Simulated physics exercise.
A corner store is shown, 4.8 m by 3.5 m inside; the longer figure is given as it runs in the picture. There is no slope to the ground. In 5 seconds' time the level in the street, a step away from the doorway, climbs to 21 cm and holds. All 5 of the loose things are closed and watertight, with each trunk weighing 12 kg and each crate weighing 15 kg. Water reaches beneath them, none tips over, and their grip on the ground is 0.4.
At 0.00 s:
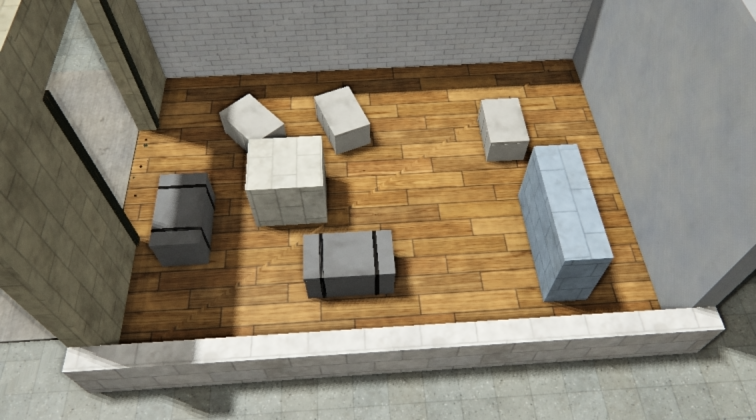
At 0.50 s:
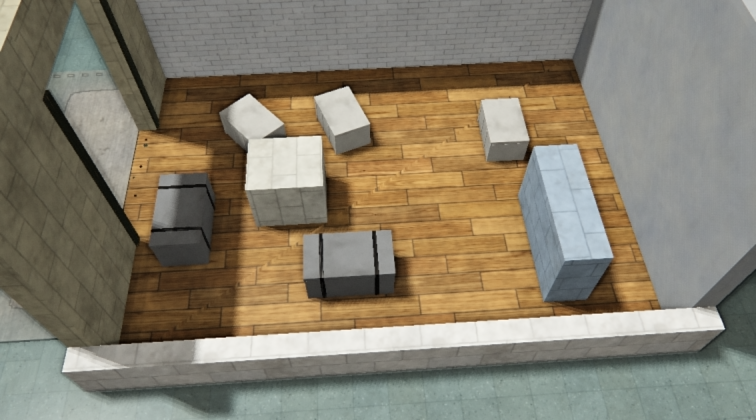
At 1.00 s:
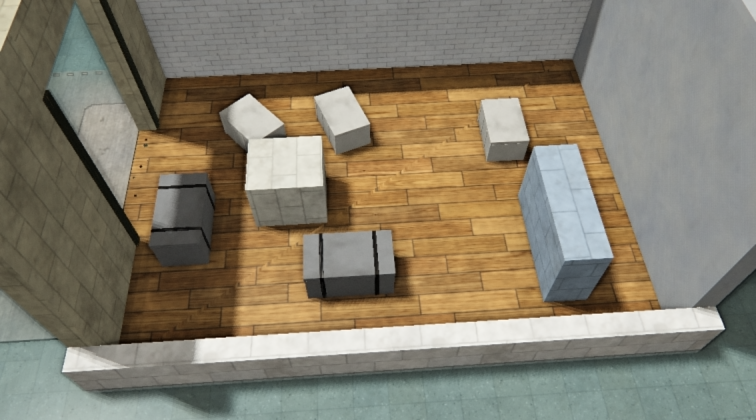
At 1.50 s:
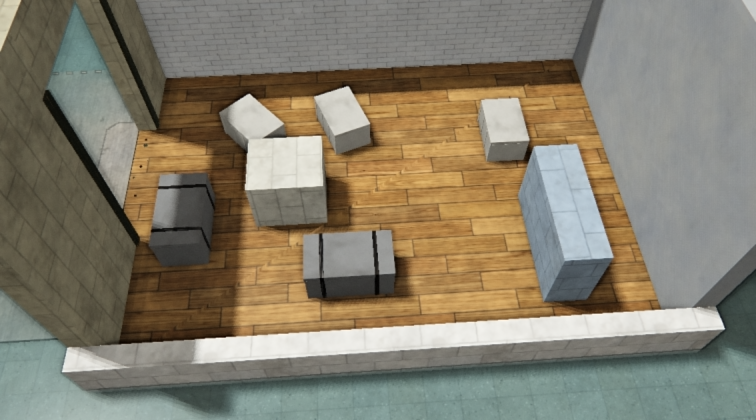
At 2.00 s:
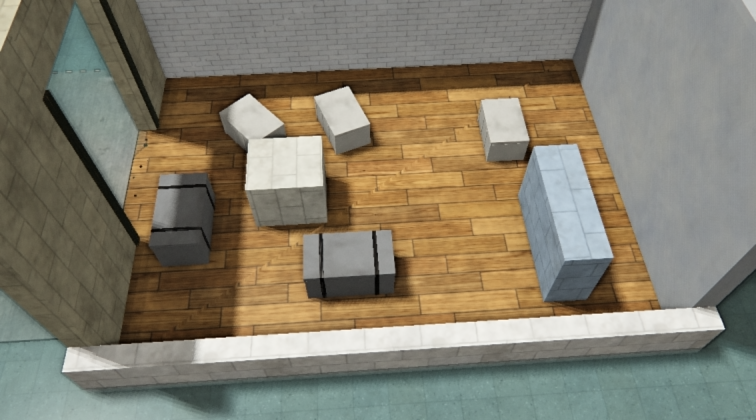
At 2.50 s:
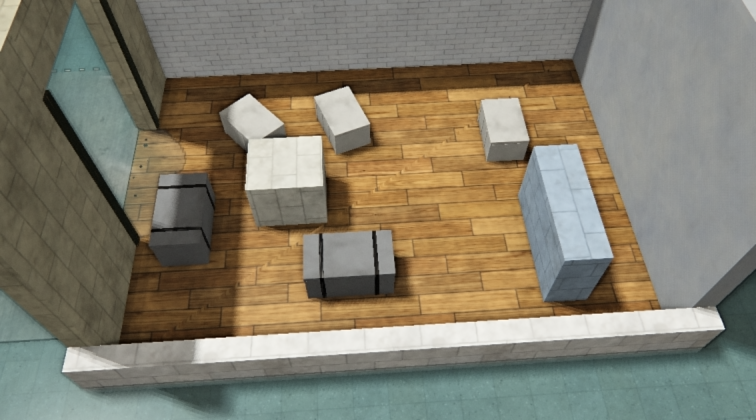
In the video, pale blue-green water spreads across the paving outside a wood-floored room holding several blocks and two dark-banded grey trunks, then a thin film creeps through the opening at left while the objects stay still.
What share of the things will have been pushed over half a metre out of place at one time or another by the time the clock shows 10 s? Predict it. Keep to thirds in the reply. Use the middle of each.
My answer: Two thirds or more.
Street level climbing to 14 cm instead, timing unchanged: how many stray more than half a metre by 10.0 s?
The answer would then be 3.
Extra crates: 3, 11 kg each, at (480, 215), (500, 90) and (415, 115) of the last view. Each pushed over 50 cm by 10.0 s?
Note: Item 1 below threshold; item 2 above threshold; item 3 above threshold.
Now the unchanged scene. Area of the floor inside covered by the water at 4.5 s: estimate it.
Somewhere about 4.0 m2, give or take.
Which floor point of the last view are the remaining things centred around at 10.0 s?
I'd say about (459, 187) in the last view.
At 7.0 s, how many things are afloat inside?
1.
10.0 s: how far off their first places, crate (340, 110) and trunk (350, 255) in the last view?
200 cm and 100 cm respectively.
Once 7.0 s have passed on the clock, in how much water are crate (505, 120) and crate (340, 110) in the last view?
Some 1 cm at the first, some 4 cm at the second.
After 3.5 s 0 of 5 are over 50 cm from their spots; 0 afloat.
After 4.5 s 0 of 5 are over 50 cm from their spots; 0 afloat.
After 7.0 s 3 of 5 are over 50 cm from their spots; 1 afloat.
After 10.0 s 5 of 5 are over 50 cm from their spots, and 5 have been at some point; 5 afloat.
